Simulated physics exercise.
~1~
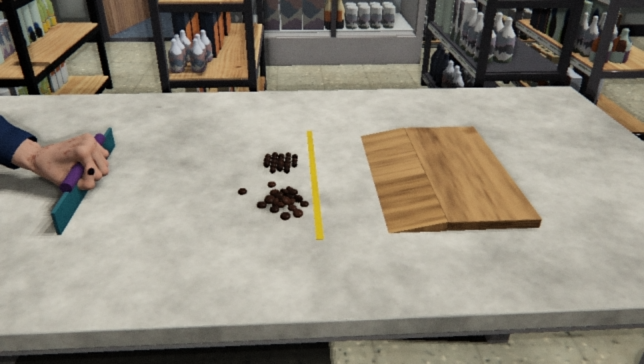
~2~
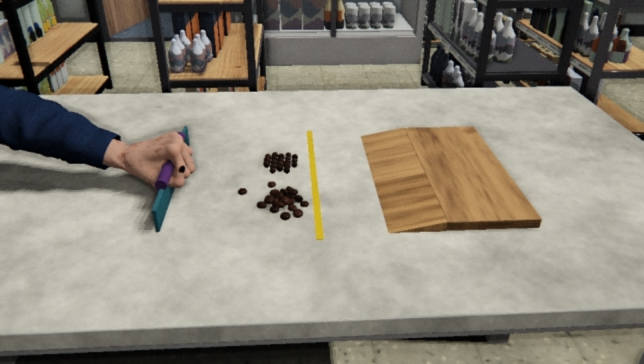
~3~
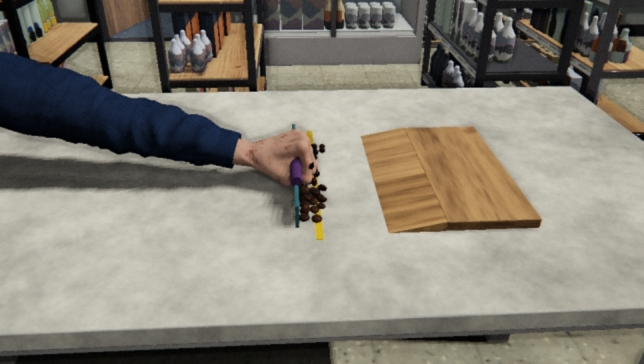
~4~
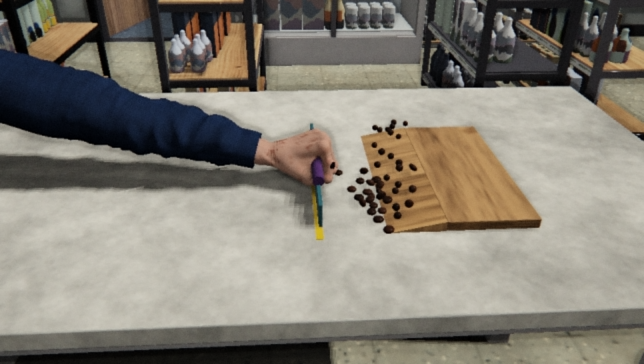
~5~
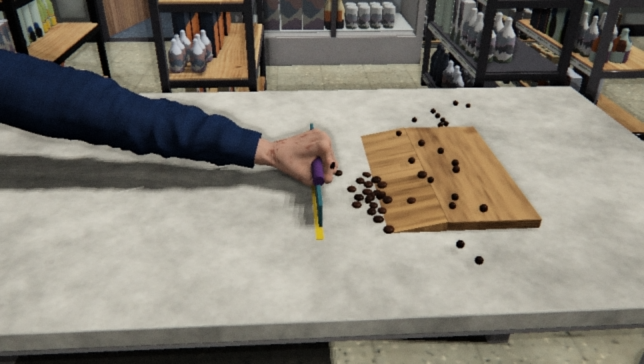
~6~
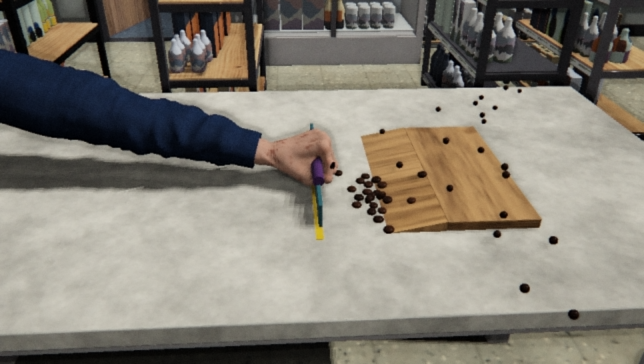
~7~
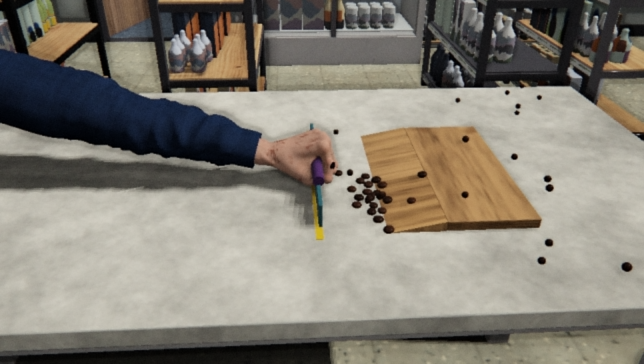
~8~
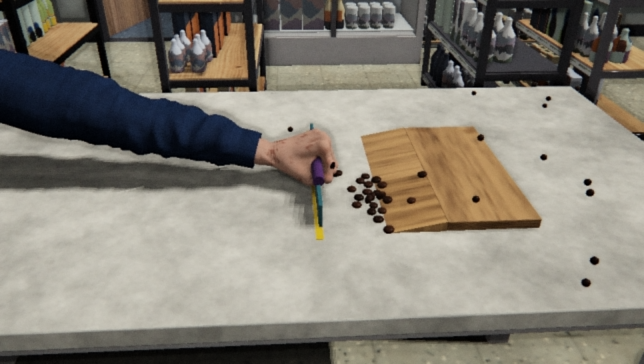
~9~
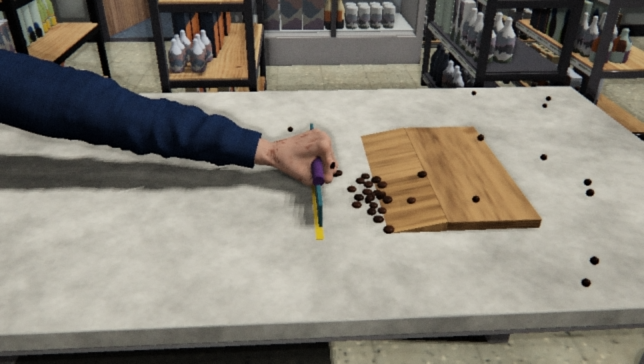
A hand sweeps dark beans rightward with a scraper, scattering some beyond the wooden ramp.
